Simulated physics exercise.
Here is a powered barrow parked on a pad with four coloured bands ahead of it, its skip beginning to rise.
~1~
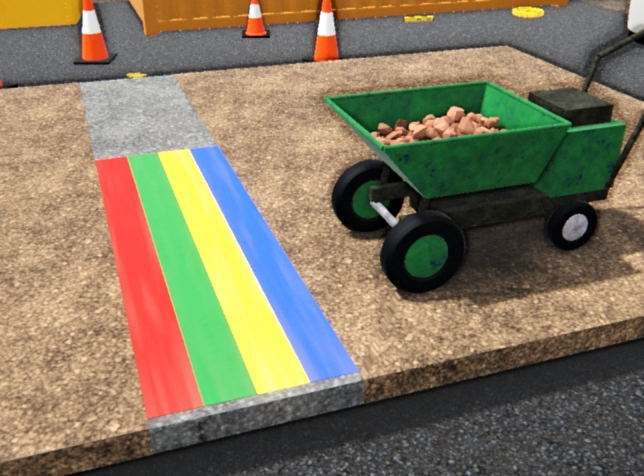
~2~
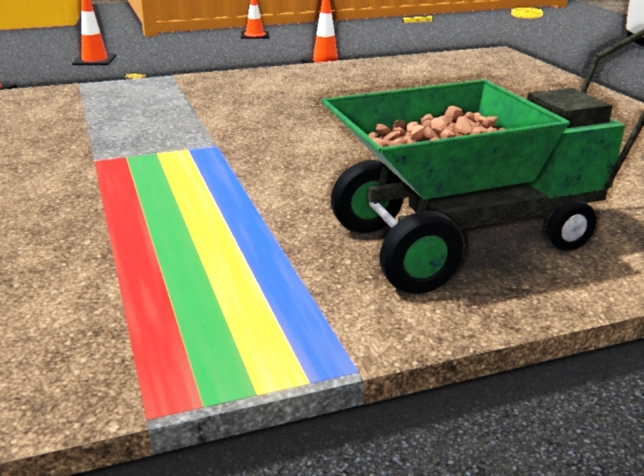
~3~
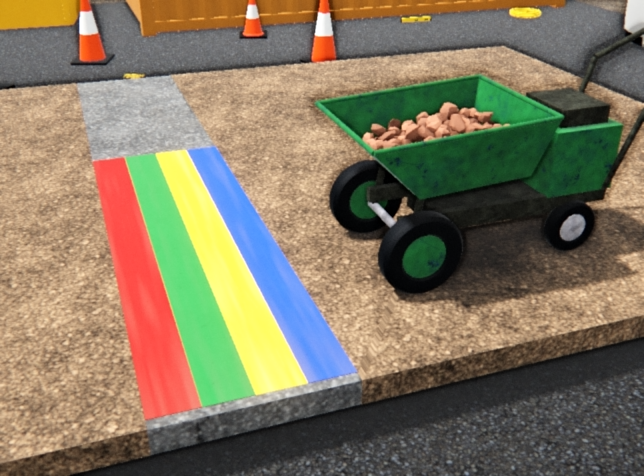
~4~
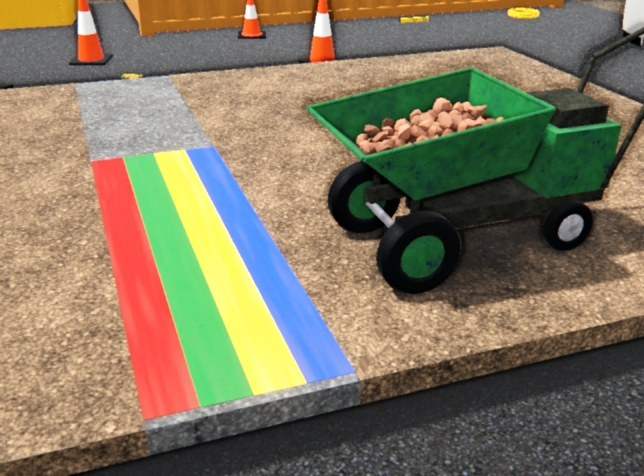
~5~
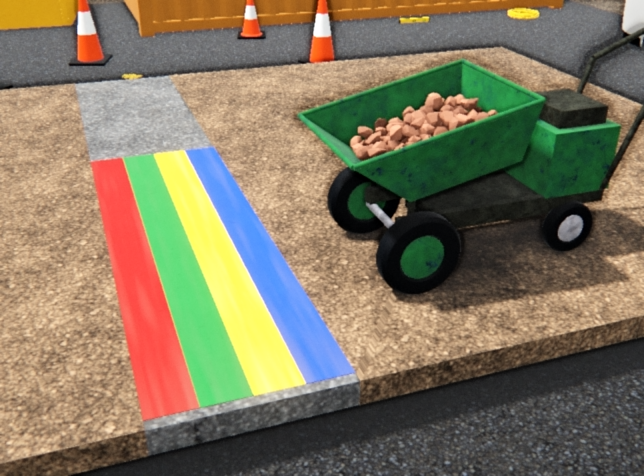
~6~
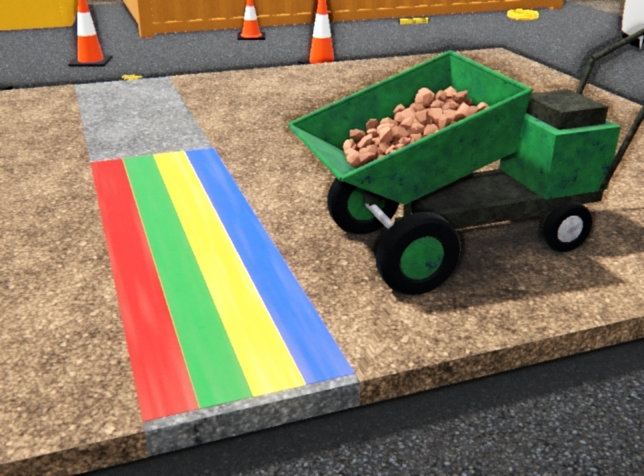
Green powered barrow standing beside four coloured bands, its skip of rubble gradually tilting forward to the left, wheels staying still.
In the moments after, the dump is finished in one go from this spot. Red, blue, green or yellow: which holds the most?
Most covered: The yellow band.
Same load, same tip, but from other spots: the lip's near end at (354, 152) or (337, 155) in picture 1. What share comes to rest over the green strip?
Roughly 30 per cent, and 30 per cent.
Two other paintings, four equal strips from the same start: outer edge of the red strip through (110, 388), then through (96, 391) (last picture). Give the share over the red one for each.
About 0 and 0 per cent.
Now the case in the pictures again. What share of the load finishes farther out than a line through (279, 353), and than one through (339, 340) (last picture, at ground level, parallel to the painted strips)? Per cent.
Roughly 40 per cent, and 70 per cent.
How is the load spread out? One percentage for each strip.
In per cent, blue strip 15, yellow strip 35, green strip 10 and red strip 5.
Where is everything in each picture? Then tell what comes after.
Lip of the skip at (384, 149), level; top of the load at (450, 136), lumps of rubble; blue strip at (314, 340); yellow strip at (266, 349); green strip at (217, 360); red strip at (165, 370), in the first picture.
Lip of the skip at (381, 150), level; top of the load at (459, 135), in the second picture.
Lip of the skip at (374, 154), tipped barely; top of the load at (454, 132), in the third picture.
Lip of the skip at (364, 159), tipped a little; top of the load at (462, 126), in the fourth picture.
Lip of the skip at (354, 168), tipped a little; top of the load at (454, 122), in the fifth picture.
Lip of the skip at (342, 179), tipped clearly; top of the load at (455, 121); blue strip at (309, 342); yellow strip at (262, 352); green strip at (212, 362); red strip at (161, 373), in the sixth picture.
Soon, skip tipped steeply; all in the skip.
A while on, skip tipped right over; about two thirds in the skip; a small part over the blue strip; about a quarter over the yellow strip; a stray few over the green strip.
Towards the end, skip tipped right over; about a third in the skip; a small part over the blue strip; about a third over the yellow strip; a small part over the green strip; a stray few over the red strip; a stray few off the paint.
Finally, skip tipped right over; about a third in the skip; a small part over the blue strip; about a third over the yellow strip; a small part over the green strip; a stray few over the red strip; a stray few off the paint.
